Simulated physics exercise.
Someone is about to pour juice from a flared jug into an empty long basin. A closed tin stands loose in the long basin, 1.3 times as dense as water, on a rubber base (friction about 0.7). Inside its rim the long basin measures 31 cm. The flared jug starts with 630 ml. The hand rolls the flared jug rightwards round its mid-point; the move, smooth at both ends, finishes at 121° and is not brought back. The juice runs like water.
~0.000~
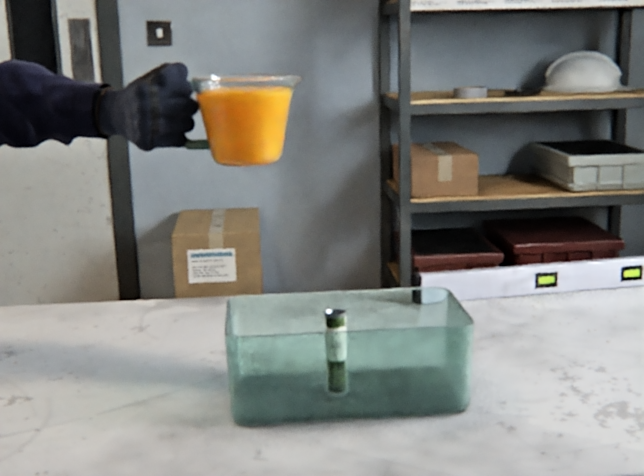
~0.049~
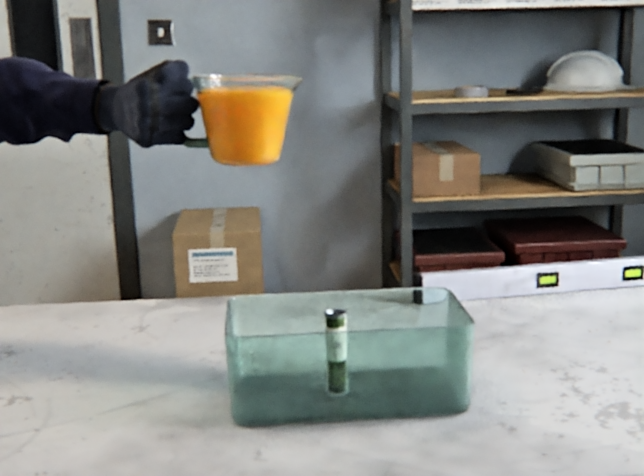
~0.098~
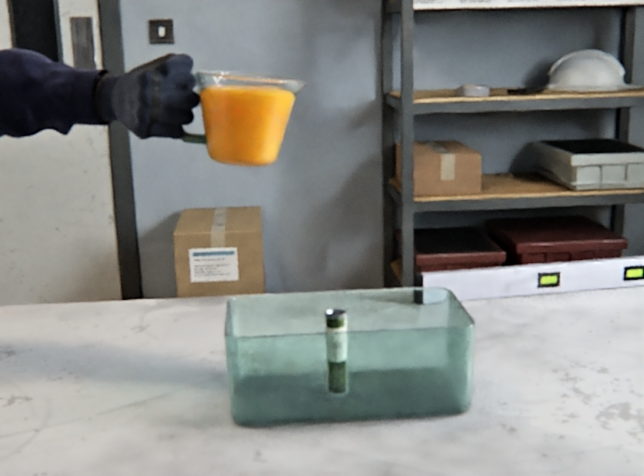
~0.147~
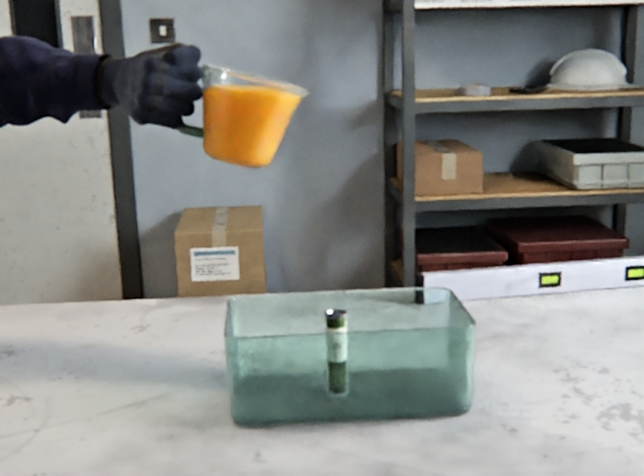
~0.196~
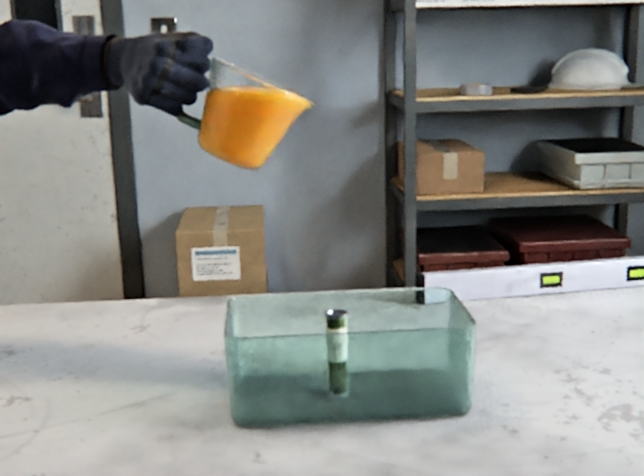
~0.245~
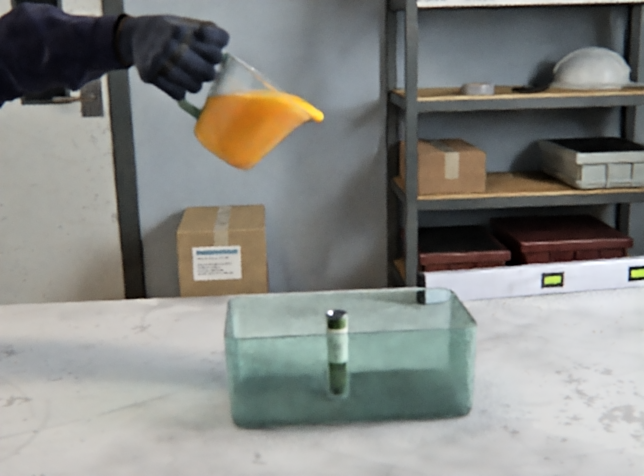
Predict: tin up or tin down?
It remains upright.
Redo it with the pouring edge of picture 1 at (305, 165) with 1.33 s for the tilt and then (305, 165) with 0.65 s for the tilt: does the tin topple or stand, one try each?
First it keeps standing; then it goes over.
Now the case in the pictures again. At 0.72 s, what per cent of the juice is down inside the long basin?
About 86 per cent.
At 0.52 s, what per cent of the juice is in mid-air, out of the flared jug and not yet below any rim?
About 56 per cent.
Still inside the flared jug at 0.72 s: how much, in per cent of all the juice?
About 0 per cent.
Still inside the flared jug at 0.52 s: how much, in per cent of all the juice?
Near 26 in a hundred.
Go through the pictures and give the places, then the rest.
Tilt 0°; pouring edge (303, 77); surface from (198, 92) to (291, 89); the long basin's rim runs from (227, 317) to (461, 306); the tin's top is at (335, 316), in the first frame.
Tilt 2°; pouring edge (304, 78); surface from (199, 90) to (291, 89), in the second frame.
Tilt 7°; pouring edge (307, 83); surface from (201, 88) to (294, 90), in the third frame.
Tilt 15°; pouring edge (311, 92); surface from (207, 86) to (299, 94), in the fourth frame.
Tilt 25°; pouring edge (315, 104); surface from (210, 92) to (309, 98), in the fifth frame.
Tilt 38°; pouring edge (316, 120); surface from (206, 104) to (312, 112); 4 per cent is over the edge, in the sixth frame.
Then, 0.52 s in, the tilt is 109° and 26 per cent is still to pour; the tin stands where it began.
Then, 0.72 s in, the tilt is 121° and 0 per cent is still to pour; the tin stands where it began.
Then, 0.92 s in, the tilt is 121° and 0 per cent is still to pour; the tin stands where it began.
Then, 1.15 s in, the tilt is 121° and 0 per cent is still to pour; the tin stands where it began.
Finally, the tin stands where it began.
